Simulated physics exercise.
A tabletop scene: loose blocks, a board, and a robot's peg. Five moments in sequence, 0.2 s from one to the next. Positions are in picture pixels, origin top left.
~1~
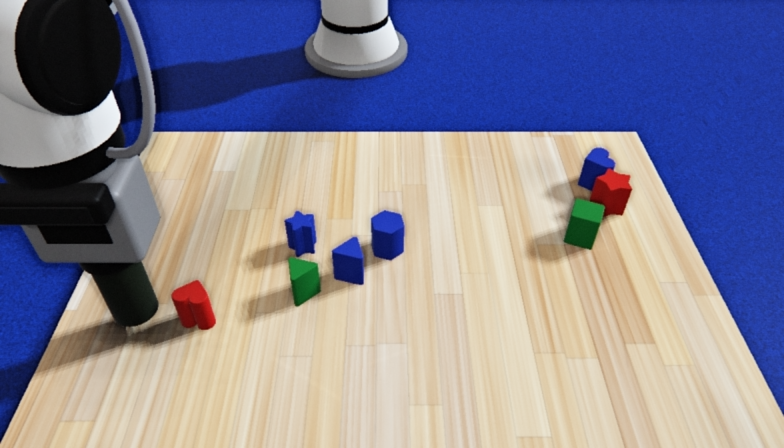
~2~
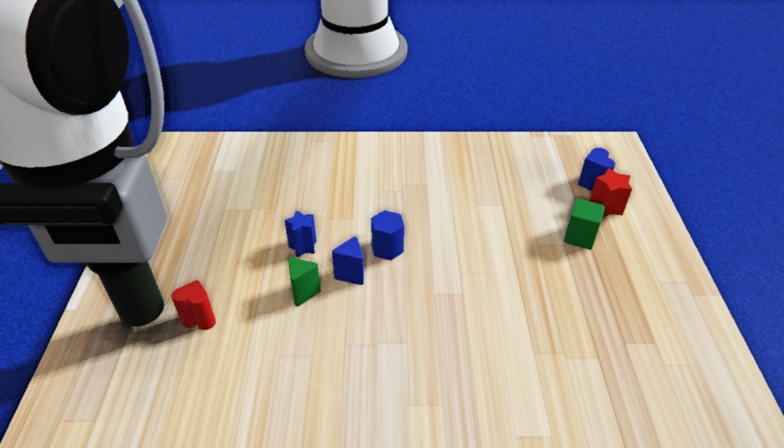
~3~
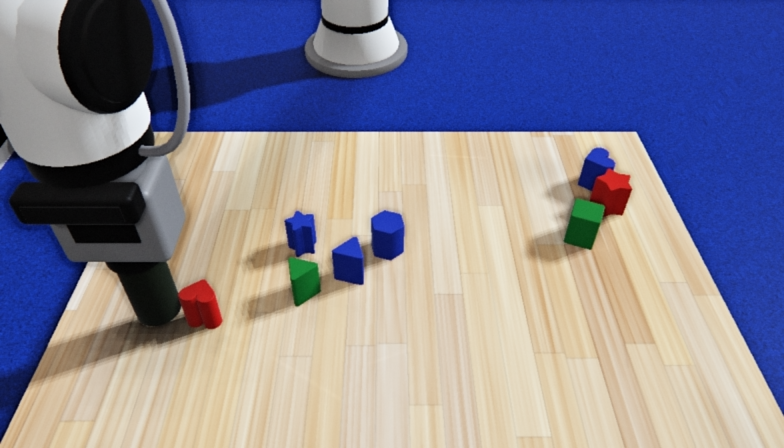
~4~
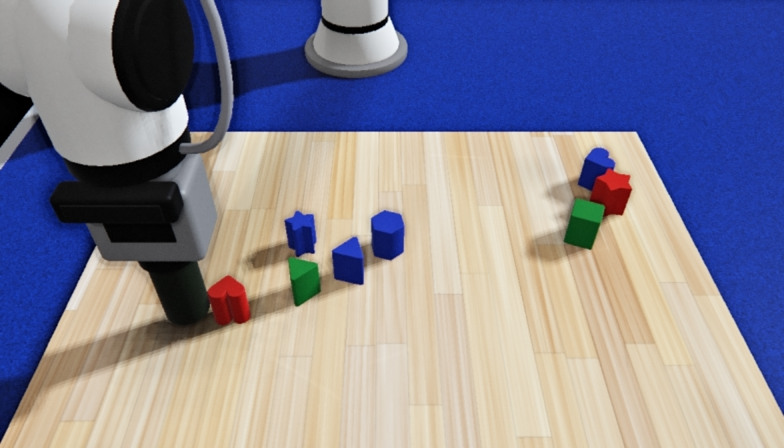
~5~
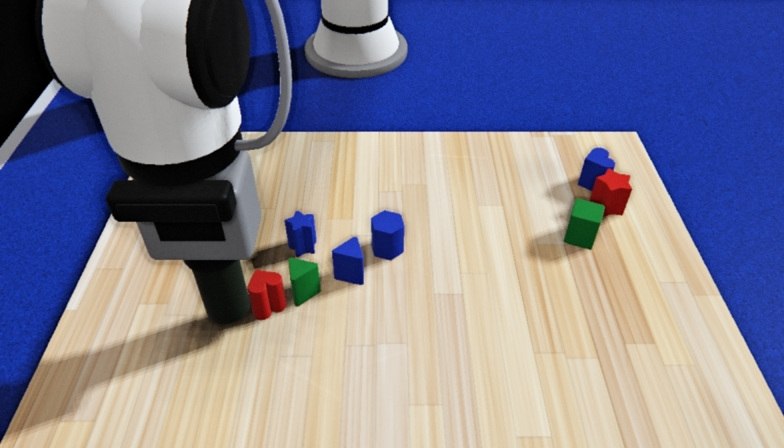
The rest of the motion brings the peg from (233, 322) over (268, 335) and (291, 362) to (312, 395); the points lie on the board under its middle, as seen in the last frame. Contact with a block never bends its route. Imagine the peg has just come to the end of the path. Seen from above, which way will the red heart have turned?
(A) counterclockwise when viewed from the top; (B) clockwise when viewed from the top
A (counterclockwise when viewed from the top)
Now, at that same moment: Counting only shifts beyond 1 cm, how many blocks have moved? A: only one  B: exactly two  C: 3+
The correct letter is A.
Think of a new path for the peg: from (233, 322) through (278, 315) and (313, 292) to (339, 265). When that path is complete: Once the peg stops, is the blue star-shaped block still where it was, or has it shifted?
It barely shifts, if at all.
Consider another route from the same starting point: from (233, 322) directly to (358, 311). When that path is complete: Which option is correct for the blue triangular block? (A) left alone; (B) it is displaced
The answer is B.
On the path given first. One third of the way, peg (266, 321); red heart (280, 280), turned 65° anticlockwise.
Two thirds of the way, peg (288, 349); red heart (280, 280), turned 65° anticlockwise.
At the end, peg (309, 380); red heart (280, 280), turned 65° anticlockwise; green triangular block not moved.
